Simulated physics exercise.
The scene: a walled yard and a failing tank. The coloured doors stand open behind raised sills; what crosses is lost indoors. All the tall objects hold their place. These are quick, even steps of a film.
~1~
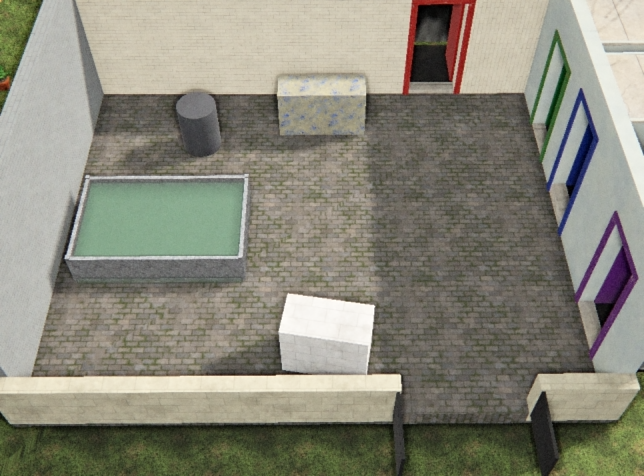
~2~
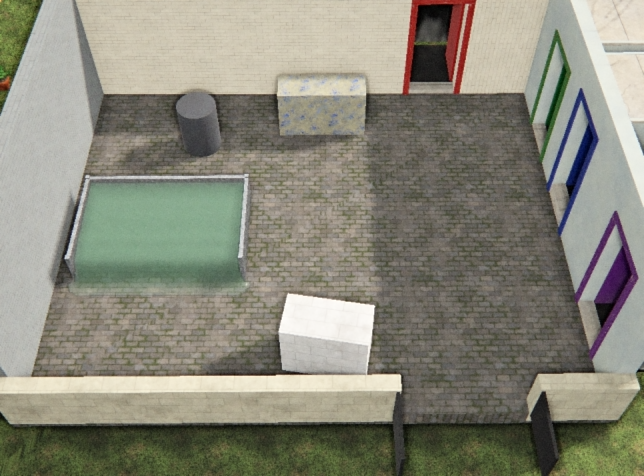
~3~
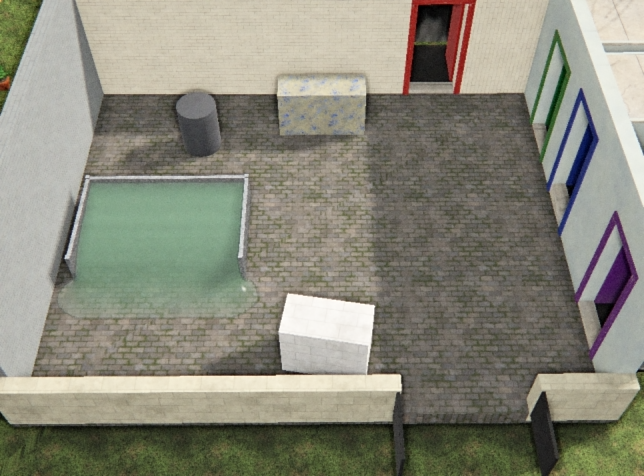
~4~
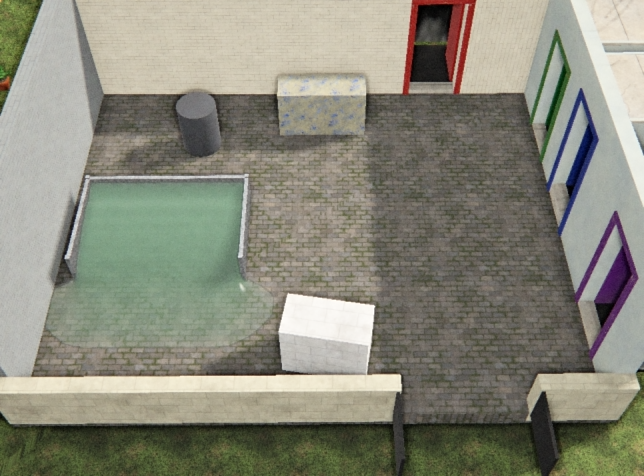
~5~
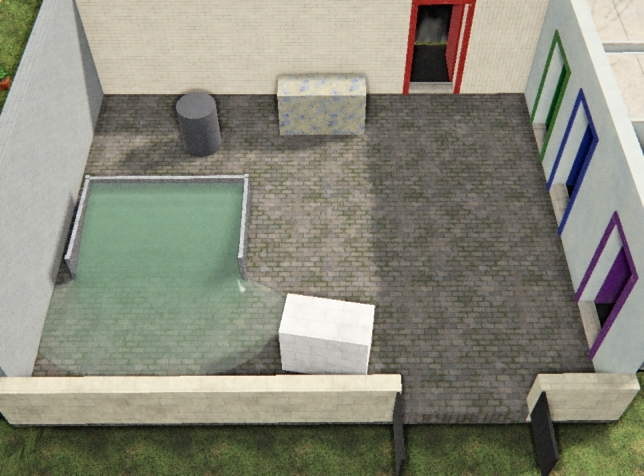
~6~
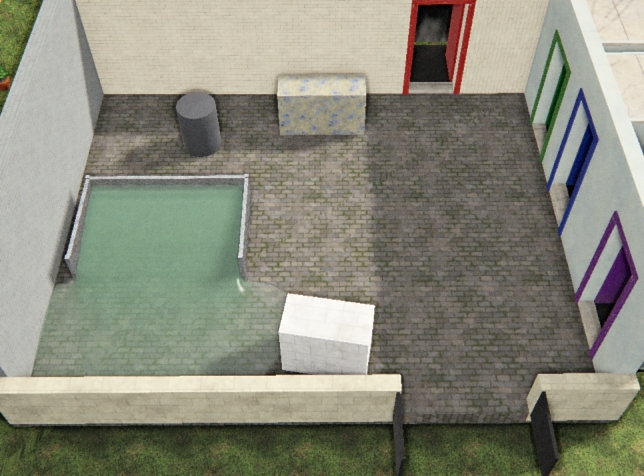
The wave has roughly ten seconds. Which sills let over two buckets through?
In the end: The red door stays under that; the blue door stays under that; the green door stays under that; the purple door stays under that.
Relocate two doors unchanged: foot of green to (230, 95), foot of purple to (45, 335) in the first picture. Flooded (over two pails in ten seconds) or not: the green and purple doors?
In short: The green one holds, the purple one passes that mark.
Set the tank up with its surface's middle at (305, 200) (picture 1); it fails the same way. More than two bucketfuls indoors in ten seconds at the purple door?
One by one: The purple one passes that mark.
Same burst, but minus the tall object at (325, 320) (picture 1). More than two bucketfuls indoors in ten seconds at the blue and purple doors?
One by one: The blue door lets less in, the purple door passes that mark.
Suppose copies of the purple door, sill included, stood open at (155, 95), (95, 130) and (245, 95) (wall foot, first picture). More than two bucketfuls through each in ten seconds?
As listed: Holds, stays under, lets less in.
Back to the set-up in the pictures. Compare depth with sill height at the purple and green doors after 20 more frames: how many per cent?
About 0 and 0 per cent.
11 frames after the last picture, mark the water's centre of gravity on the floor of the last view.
I would point to (162, 321).
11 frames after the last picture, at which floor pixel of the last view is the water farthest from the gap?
At about (422, 398).
A moment on, water covers 15 % of the floor; the red door not reached, the blue door not reached, the green door not reached, the purple door not reached.
Next, water covers 20 % of the floor; the red door not reached, the blue door not reached, the green door not reached, the purple door not reached.
Then, water covers 35 % of the floor; the red door not reached, the blue door not reached, the green door not reached, the purple door not reached.
Later, water covers 70 % of the floor; the red door not reached, the blue door wet at the sill, nothing in, the green door not reached, the purple door under two buckets in.
In the end, water covers 85 % of the floor; the red door wet at the sill, nothing in, the blue door wet at the sill, nothing in, the green door under two buckets in, the purple door under two buckets in.
